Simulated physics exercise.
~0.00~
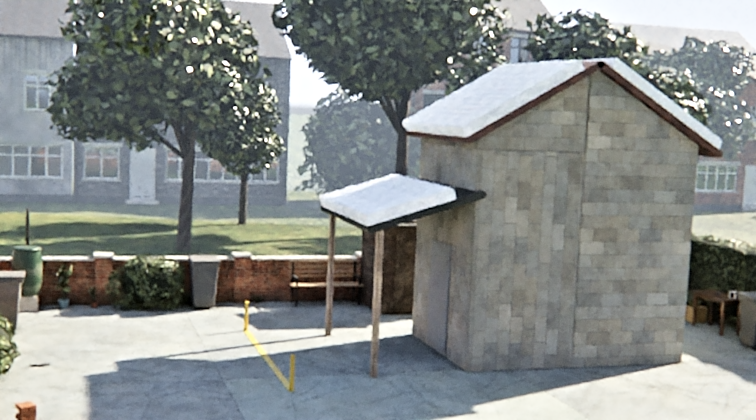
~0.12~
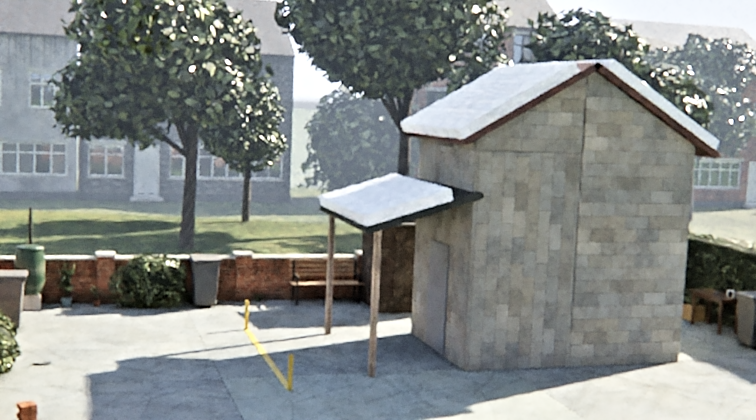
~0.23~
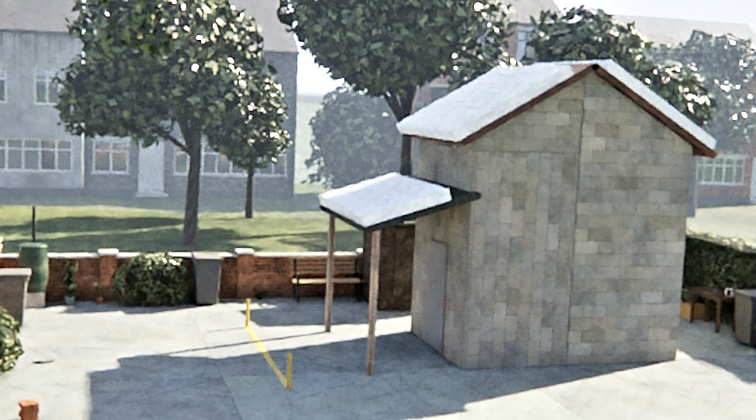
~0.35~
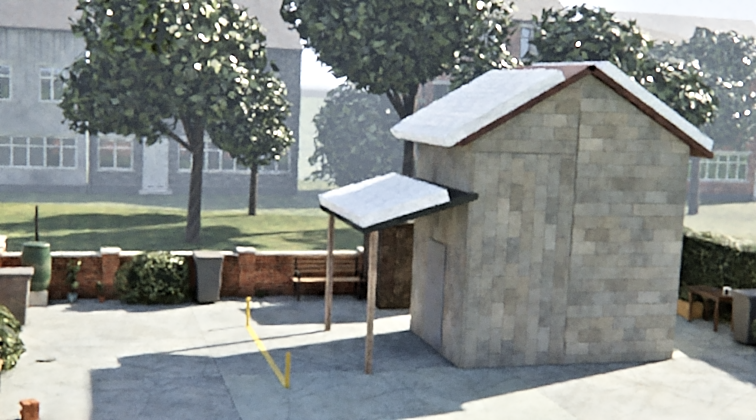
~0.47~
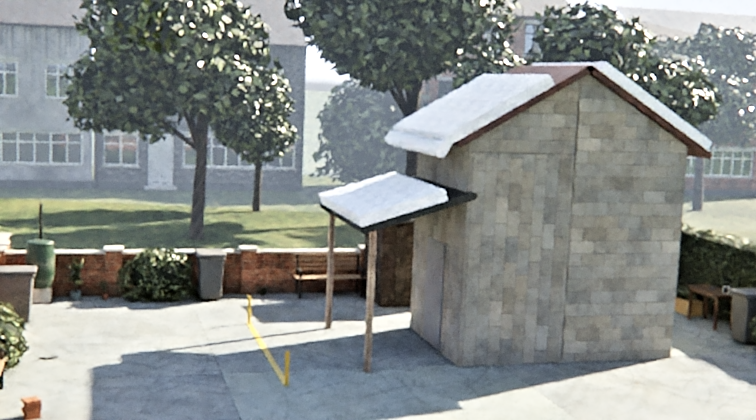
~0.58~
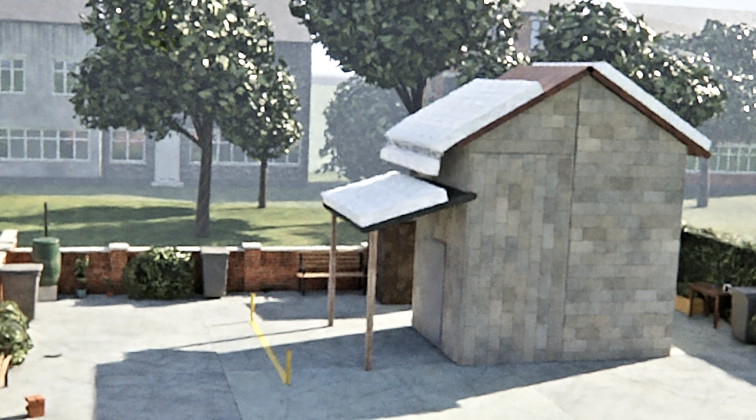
In a paved yard beside a small stone house, the snow on the roof's left slope slid slowly down, baring the top, then pushed out over the snow-covered porch roof and cracked near its front.
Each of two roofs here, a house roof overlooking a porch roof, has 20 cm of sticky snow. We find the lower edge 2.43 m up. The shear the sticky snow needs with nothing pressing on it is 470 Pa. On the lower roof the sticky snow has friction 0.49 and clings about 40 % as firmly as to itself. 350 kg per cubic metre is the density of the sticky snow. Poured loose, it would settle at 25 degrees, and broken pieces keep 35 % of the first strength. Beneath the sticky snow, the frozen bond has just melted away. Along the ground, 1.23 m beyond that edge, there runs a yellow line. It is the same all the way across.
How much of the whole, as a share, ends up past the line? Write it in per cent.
Something like 46 per cent.
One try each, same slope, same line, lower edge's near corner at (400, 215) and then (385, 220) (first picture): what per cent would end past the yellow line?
Close to 40 % on the first try, close to 45 % on the next.
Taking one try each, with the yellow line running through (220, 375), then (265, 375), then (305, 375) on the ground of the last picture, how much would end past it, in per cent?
The three tries give 18 %, 40 % and 55 % in turn.
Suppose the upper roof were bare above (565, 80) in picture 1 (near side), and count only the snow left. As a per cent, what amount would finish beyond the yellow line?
Result: Approx. 40 % past the line.
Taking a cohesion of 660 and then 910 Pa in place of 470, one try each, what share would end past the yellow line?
About 35 % first, about 25 % second.
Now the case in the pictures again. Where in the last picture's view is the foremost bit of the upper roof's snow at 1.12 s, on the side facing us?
Roughly at the pixel (363, 211).
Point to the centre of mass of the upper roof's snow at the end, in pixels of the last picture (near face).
That point lands roughly at (264, 338).
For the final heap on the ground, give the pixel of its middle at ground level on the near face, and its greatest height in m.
Around (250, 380); it stands about 0.3 m.
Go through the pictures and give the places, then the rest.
The first picture shows foremost bit of the sticky snow at (465, 134).
The second picture shows foremost bit of the sticky snow at (461, 136), its middle shifted 2.4 cm.
The third picture shows foremost bit of the sticky snow at (456, 139), its middle shifted 9.6 cm, 4 % of it past the upper edge, in one piece.
The fourth picture shows foremost bit of the sticky snow at (447, 137), its middle shifted 22 cm, 9 % of it past the upper edge, in one piece.
The fifth picture shows foremost bit of the sticky snow at (438, 151), its middle shifted 40 cm, 17 % of it past the upper edge, cracking.
The sixth picture shows foremost bit of the sticky snow at (429, 166), its middle shifted 63 cm, 26 % of it past the upper edge, cracking.
After 1.12 s, none is below the lower edge and 0 % is past the line.
After 1.74 s, 47 % is below the lower edge and 13 % is past the line.
After 2.37 s, 64 % is below the lower edge and 46 % is past the line.
After 3.00 s, 64 % is below the lower edge and 46 % is past the line.
After 3.10 s, 64 % is below the lower edge and 46 % is past the line.
